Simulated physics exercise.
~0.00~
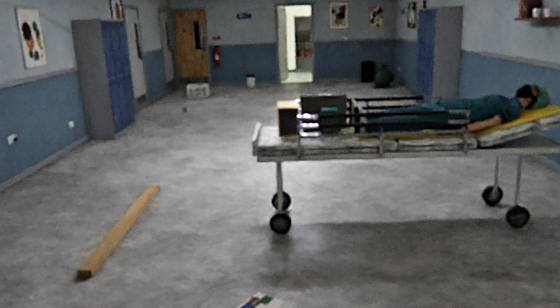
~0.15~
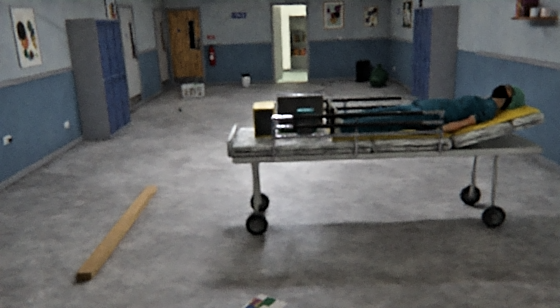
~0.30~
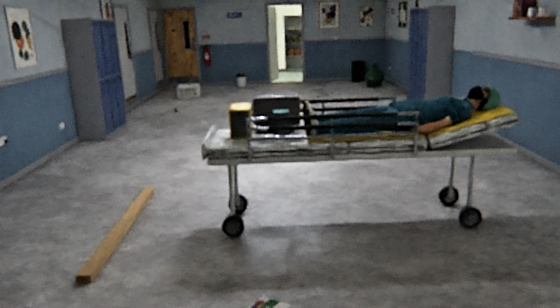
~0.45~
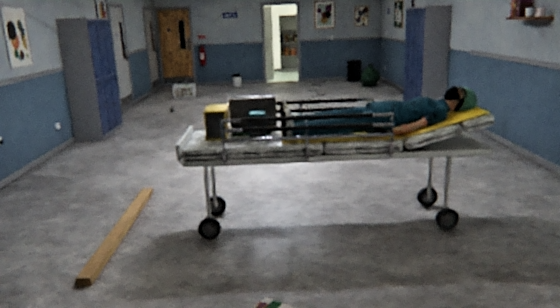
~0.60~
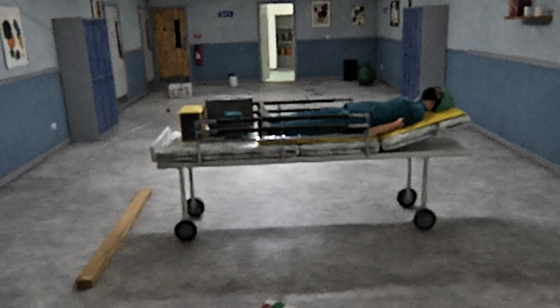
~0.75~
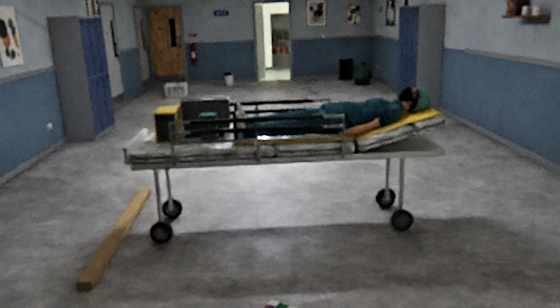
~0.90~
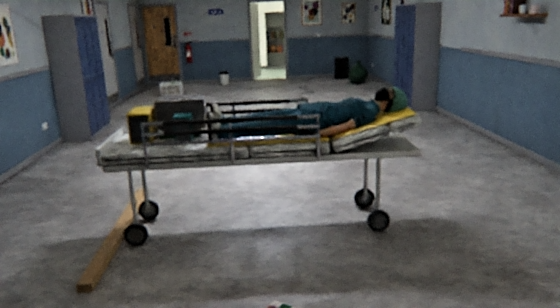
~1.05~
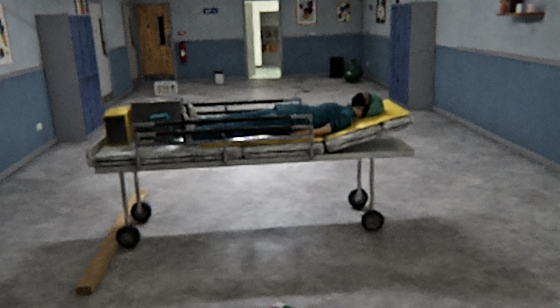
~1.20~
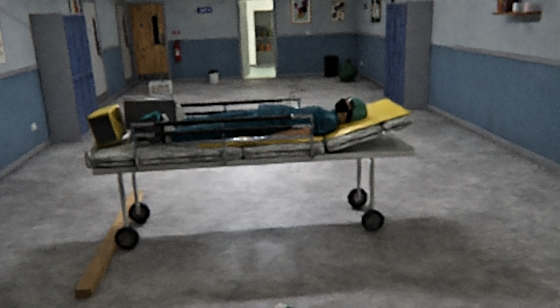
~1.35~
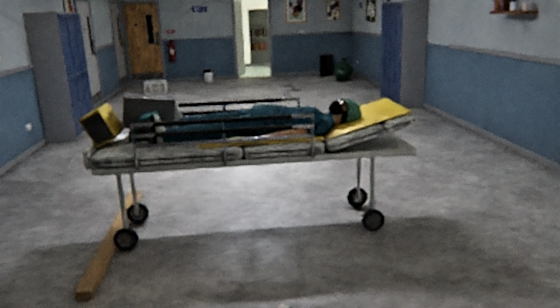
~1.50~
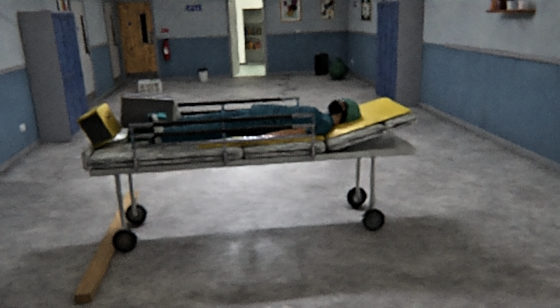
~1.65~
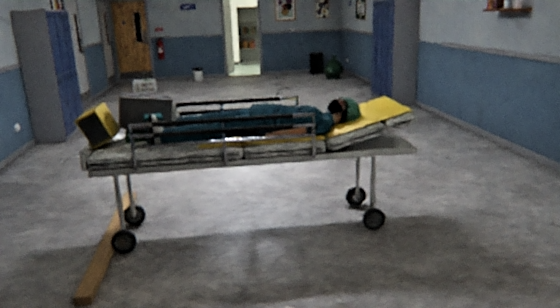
A wheeled hospital trolley carrying a person lying flat and some equipment rolled left across a grey-floored room and stopped by a wooden beam, where a yellow box at its left end tipped and stayed leaning aboard, with everything else still on top.
